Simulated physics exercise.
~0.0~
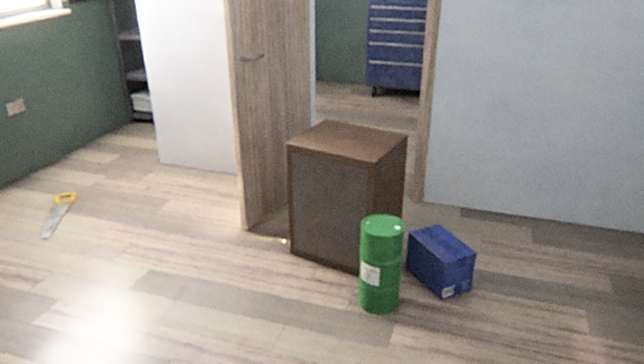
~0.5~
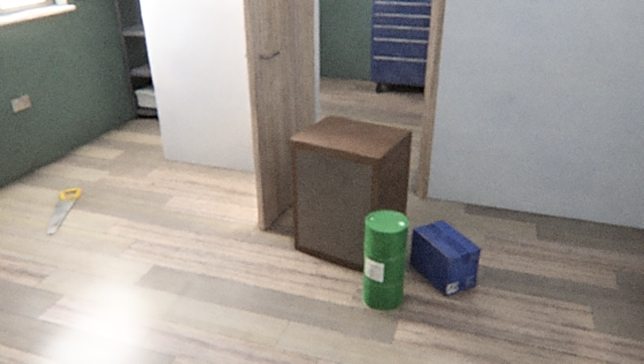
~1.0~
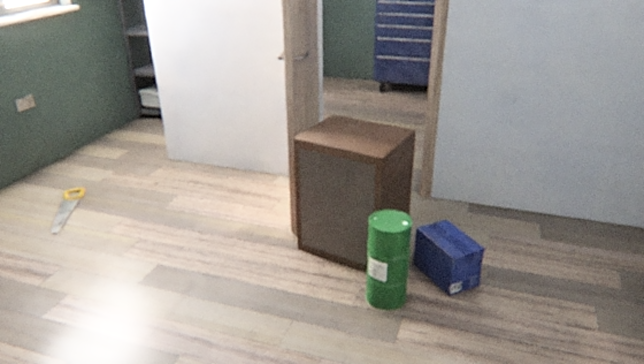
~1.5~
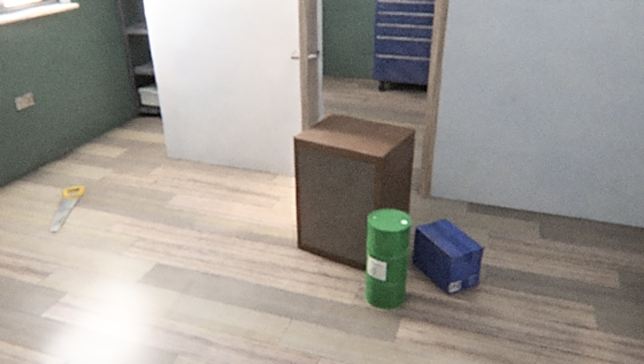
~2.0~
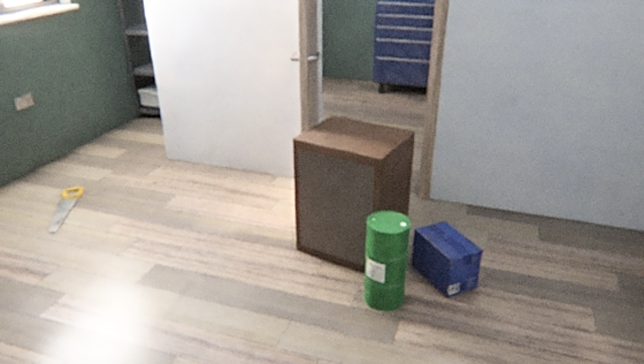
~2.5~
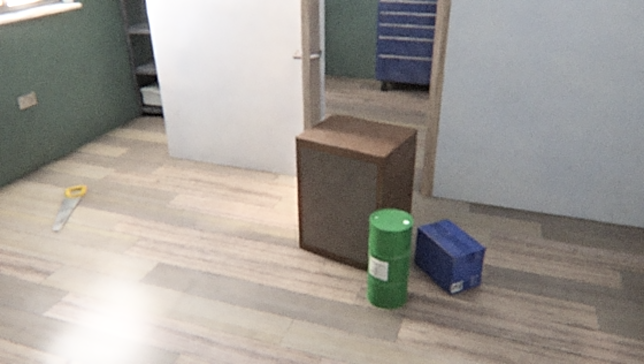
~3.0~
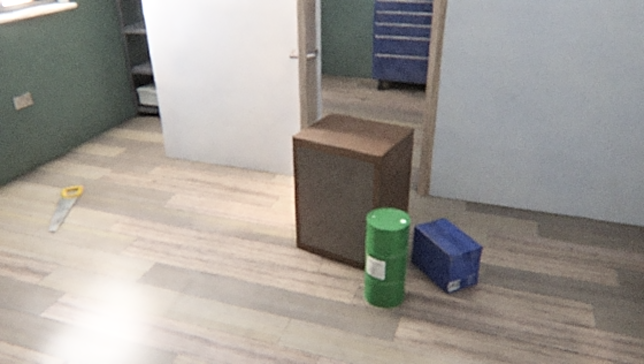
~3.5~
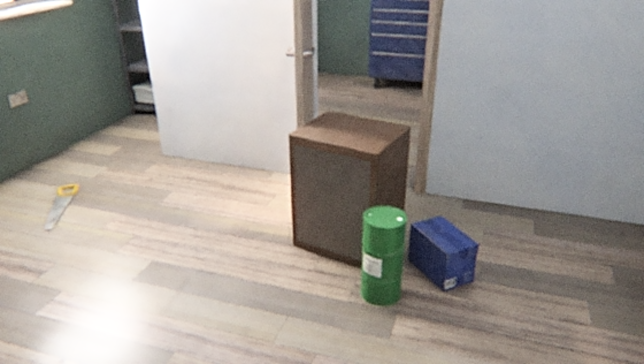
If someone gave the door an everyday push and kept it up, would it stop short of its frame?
Yes, the door would jam before reaching its frame. The brown cabinet is standing in its way, with the door still wide open.
